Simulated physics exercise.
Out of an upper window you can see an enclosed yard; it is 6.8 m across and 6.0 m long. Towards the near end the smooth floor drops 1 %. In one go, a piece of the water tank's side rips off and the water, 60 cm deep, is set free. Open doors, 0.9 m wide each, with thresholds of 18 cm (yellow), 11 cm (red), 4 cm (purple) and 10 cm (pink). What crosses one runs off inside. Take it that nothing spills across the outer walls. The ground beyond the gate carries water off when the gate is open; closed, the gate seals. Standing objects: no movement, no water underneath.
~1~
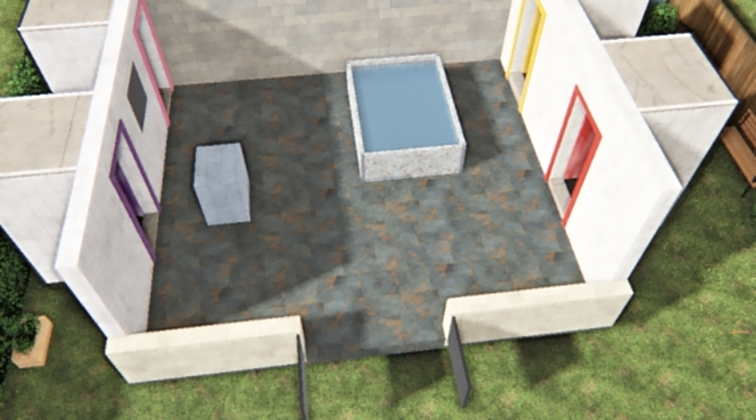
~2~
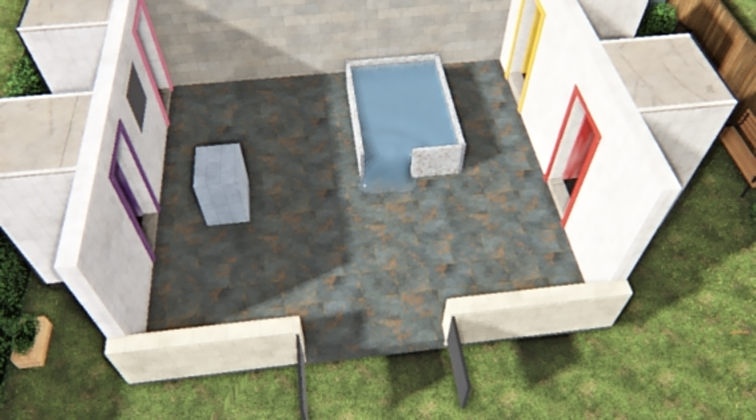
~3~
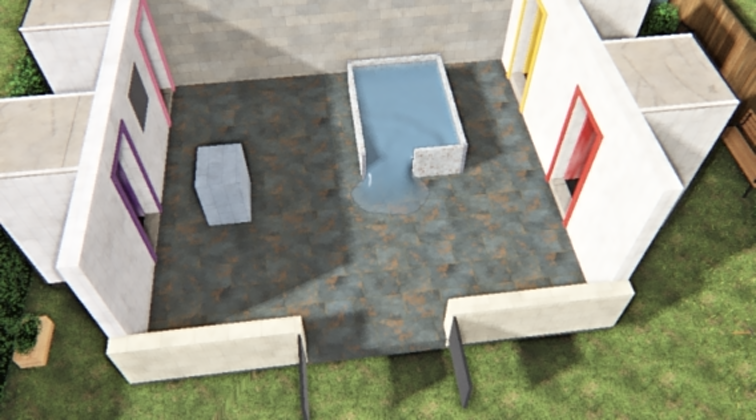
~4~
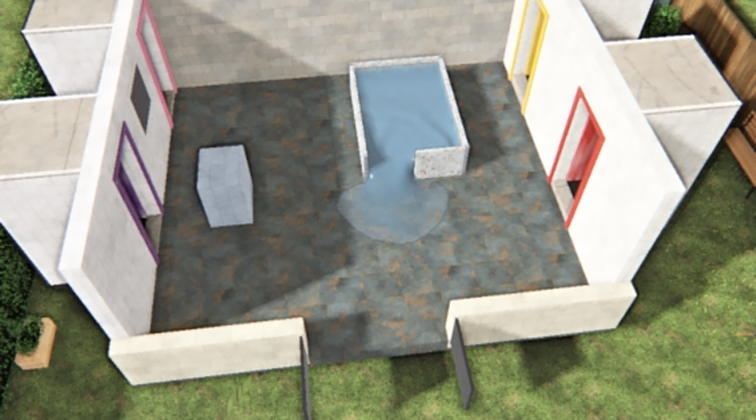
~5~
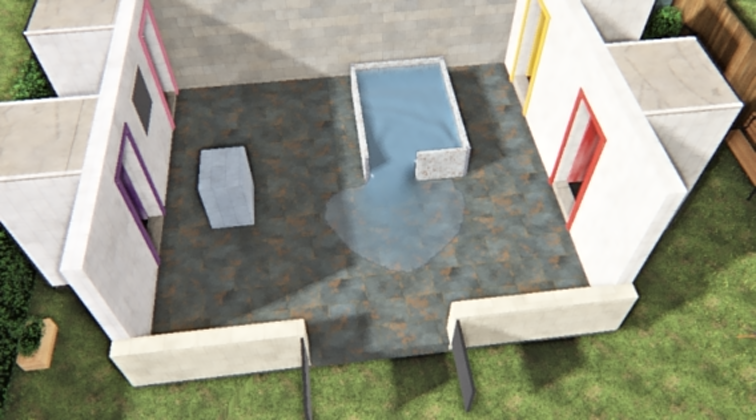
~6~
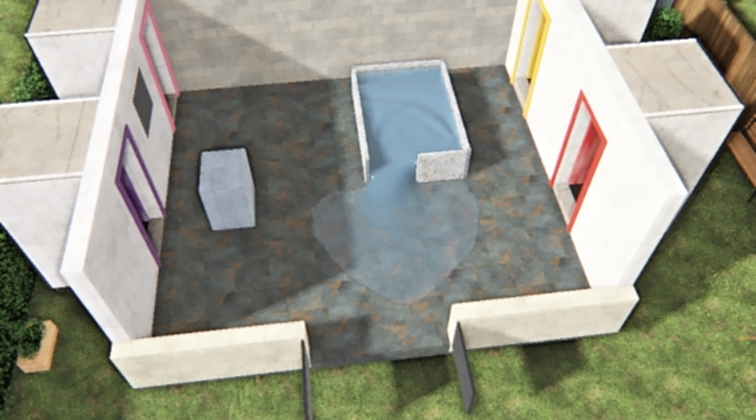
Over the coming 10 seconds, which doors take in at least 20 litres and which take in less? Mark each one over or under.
Yellow door - under; red door - under; purple door - under; pink door - under.
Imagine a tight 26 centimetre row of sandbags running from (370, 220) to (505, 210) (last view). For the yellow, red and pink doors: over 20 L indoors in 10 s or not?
Door by door: Yellow limit kept, red limit exceeded, pink limit kept.
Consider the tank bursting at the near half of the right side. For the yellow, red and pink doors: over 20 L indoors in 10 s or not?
Door by door - yellow: Within bounds, red: Out of bounds, pink: Within bounds.
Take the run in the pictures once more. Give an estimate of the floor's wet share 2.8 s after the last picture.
Some 40 per cent of the floor is wet.
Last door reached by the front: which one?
Last: Pink.
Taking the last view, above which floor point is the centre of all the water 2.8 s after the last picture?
Close to (396, 186) in the last picture.
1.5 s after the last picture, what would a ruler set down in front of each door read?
Depth readings (cm): Yellow = 0; red = 0; purple = 0; pink = 0.
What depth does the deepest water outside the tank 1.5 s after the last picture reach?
It tops out at some 31 cm.
Then, 0.7 s after the last picture water covers 25 % of the floor and is deepest (37 cm) near (381, 188); yellow door not reached, red door not reached, purple door not reached, pink door not reached.
Then, 1.5 s after the last picture water covers 35 % of the floor and is deepest (31 cm) near (381, 188); yellow door not reached, red door not reached, purple door not reached, pink door not reached.
Then, 2.8 s after the last picture water covers 40 % of the floor and is deepest (22 cm) near (381, 188); yellow door not reached, red door 3 cm at the sill, 0 L in, purple door not reached, pink door not reached.
Then, 5.3 s after the last picture water covers 65 % of the floor and is deepest (15 cm) near (381, 188); yellow door 2 cm at the sill, 0 L in, red door 4 cm at the sill, 0 L in, purple door 4 cm at the sill, 0 L in, pink door not reached.
Then, 9.3 s after the last picture water covers 80 % of the floor and is deepest (9 cm) near (381, 188); yellow door 5 cm at the sill, 0 L in, red door 3 cm at the sill, 0 L in, purple door 3 cm at the sill, 0 L in, pink door 3 cm at the sill, 0 L in.
